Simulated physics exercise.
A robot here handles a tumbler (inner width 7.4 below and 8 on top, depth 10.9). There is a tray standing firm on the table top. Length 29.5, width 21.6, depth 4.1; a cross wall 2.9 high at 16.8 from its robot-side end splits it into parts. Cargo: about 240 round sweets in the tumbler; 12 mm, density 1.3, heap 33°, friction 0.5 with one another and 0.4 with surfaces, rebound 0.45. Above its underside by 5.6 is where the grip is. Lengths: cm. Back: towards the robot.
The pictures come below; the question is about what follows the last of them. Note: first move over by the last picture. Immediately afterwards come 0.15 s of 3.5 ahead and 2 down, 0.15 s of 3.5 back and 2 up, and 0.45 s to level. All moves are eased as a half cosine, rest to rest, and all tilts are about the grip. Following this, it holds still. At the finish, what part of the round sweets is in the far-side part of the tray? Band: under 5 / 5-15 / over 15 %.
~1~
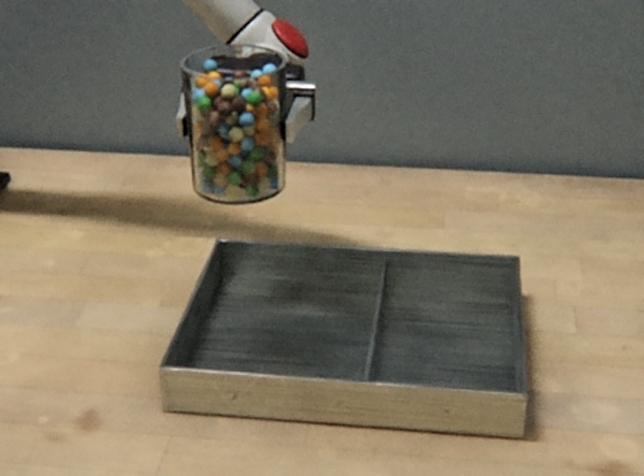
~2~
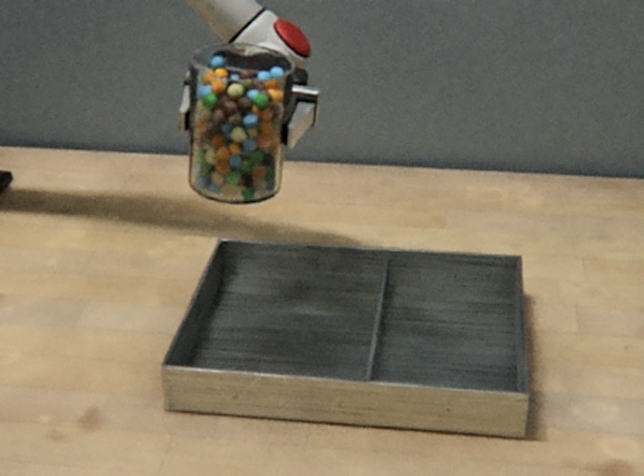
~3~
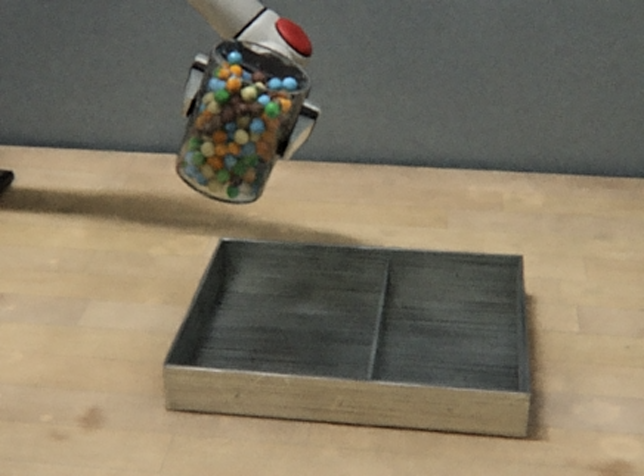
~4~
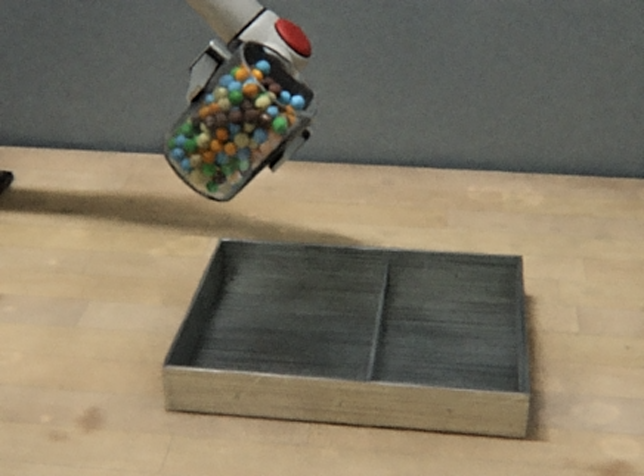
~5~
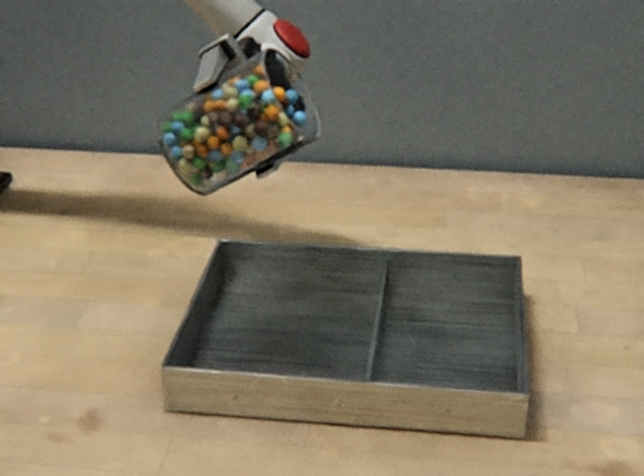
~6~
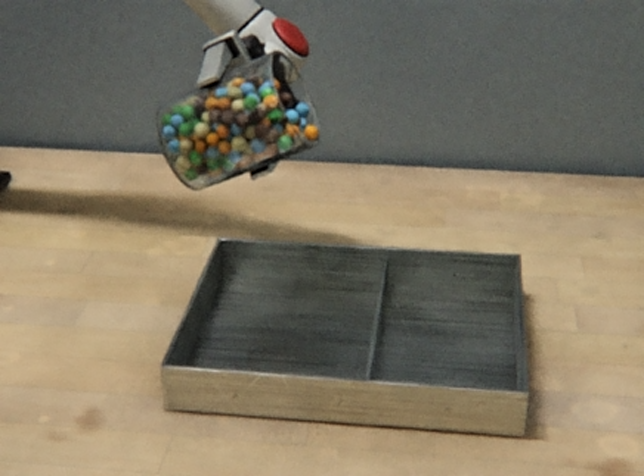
Under 5 %.
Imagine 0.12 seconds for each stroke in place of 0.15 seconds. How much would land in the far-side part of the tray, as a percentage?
That would give around 0 per cent.
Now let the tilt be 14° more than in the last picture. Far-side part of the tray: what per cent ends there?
5 %.
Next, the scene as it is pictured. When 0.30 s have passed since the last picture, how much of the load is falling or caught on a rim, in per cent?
2 per cent.
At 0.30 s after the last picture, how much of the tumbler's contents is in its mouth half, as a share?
Close to 40 in a hundred.
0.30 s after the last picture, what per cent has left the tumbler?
I'd say some 0 percent.
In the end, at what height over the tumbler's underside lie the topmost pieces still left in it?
I'd put it at close to 11.0 centimetres.
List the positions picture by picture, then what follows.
The tumbler middle at (237, 126), level; upper third of the load around (234, 100), from x 195 to 275, top at y 65; 240 in the tumbler, in the first picture.
The tumbler middle at (239, 126), tilted 6° forward; upper third of the load around (236, 101), from x 200 to 280, top at y 65, in the second picture.
The tumbler middle at (240, 125), tilted 22° forward; upper third of the load around (241, 101), from x 190 to 290, top at y 60, in the third picture.
The tumbler middle at (238, 125), tilted 42° forward; upper third of the load around (243, 103), from x 175 to 300, top at y 70, in the fourth picture.
The tumbler middle at (237, 126), tilted 58° forward; upper third of the load around (241, 106), from x 170 to 300, top at y 70, in the fifth picture.
The tumbler middle at (236, 124), tilted 64° forward; upper third of the load around (236, 106), from x 170 to 310, top at y 80; 240 in the tumbler, in the sixth picture.
Then, 0.30 s on, tilted 64° forward, highest piece 25 above the table; 235 in the tumbler, 5 in flight or on a rim.
Then, 0.60 s on, tilted 16° forward, highest piece 26 above the table; 233 in the tumbler, 5 in the robot-side part, 2 in the far-side part.
Then, 0.95 s on, level, highest piece 27 above the table; 233 in the tumbler, 4 in the robot-side part, 3 in the far-side part.
Then, 2.00 s on, level, highest piece 27 above the table; 233 in the tumbler, 4 in the robot-side part, 3 in the far-side part.
In the end, 233 in the tumbler, 4 in the robot-side part, 3 in the far-side part. That is 1 % in the far-side part of the tray.
